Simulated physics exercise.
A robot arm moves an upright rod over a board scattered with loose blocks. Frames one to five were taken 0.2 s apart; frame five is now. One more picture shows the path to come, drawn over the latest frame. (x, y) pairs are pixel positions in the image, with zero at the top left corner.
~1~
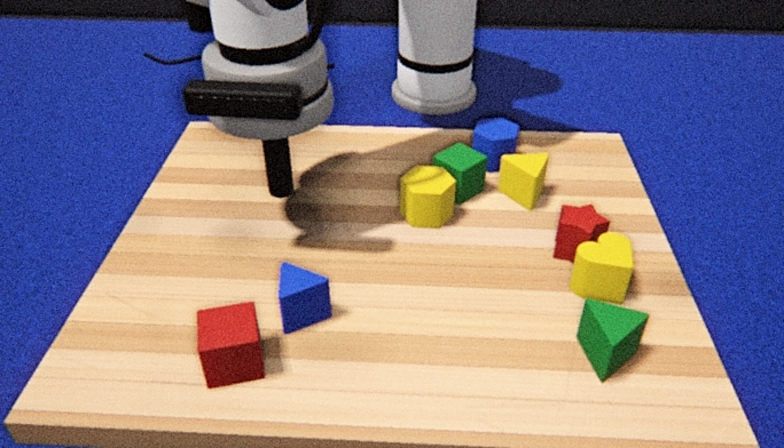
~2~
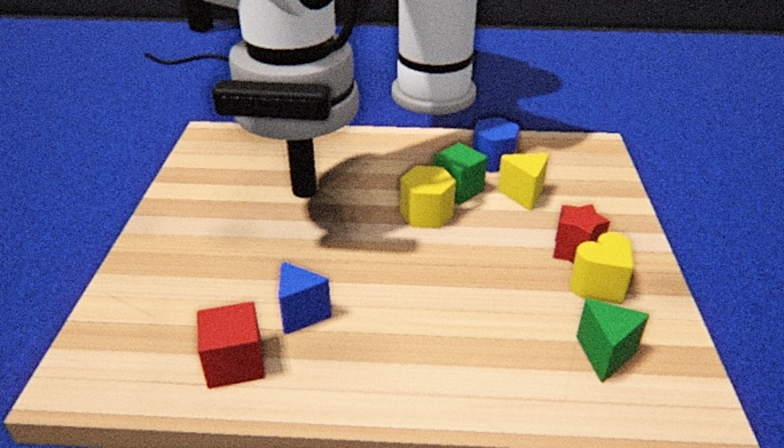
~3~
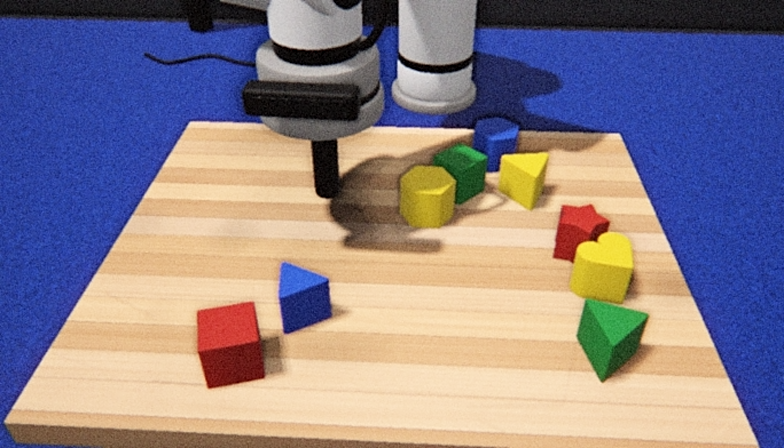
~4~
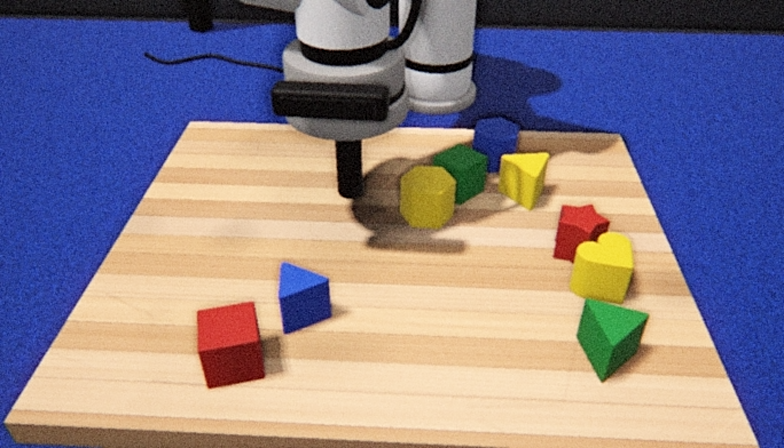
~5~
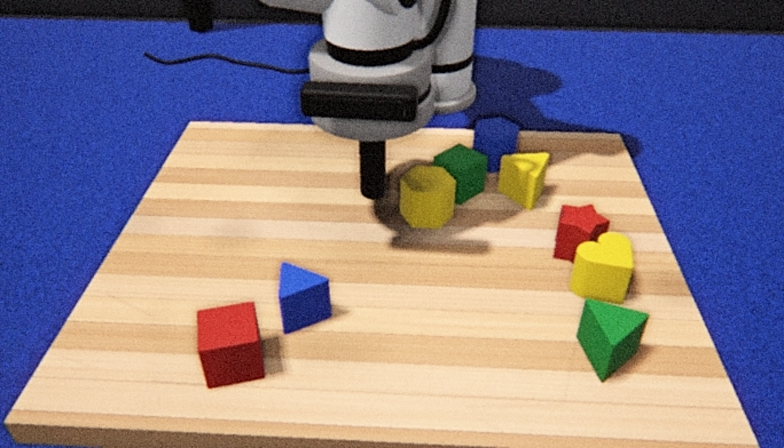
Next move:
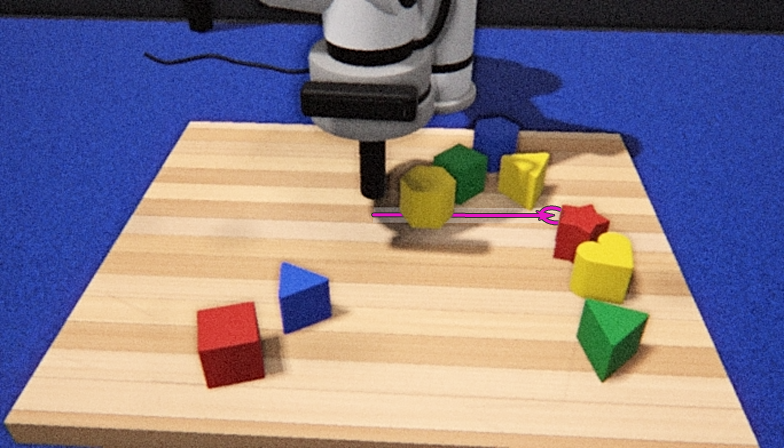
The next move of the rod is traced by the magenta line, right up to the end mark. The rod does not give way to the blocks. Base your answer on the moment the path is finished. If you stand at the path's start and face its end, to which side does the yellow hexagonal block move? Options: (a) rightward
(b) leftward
My pick is a.
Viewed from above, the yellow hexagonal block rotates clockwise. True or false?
That is true.
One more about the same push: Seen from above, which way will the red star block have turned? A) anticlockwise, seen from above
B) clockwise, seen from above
B: Clockwise, seen from above.
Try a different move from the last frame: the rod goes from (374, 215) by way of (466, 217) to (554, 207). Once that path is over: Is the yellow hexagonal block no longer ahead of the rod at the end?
No, it doesn't check out.
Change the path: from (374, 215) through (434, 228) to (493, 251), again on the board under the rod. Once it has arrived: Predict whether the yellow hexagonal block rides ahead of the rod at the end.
I'd say the yellow hexagonal block has slipped off and sits beside or behind the rod.
The line goes straight from (374, 215) to (554, 215).
What follows on the original path. One third of the way, rod (436, 194); yellow hexagonal block (475, 181), turned 15° clockwise; green square piece (467, 155), turned 25° anticlockwise.
Two thirds of the way, rod (497, 195); yellow hexagonal block (537, 187), turned 40° clockwise; green square piece (468, 154), turned 30° anticlockwise; yellow triangular block (532, 161), turned 15° anticlockwise.
At the end, rod (558, 195); yellow hexagonal block (593, 196), turned 80° clockwise; green square piece (468, 154), turned 30° anticlockwise; yellow triangular block (534, 160), turned 25° anticlockwise; red star block (596, 223), turned 20° clockwise.
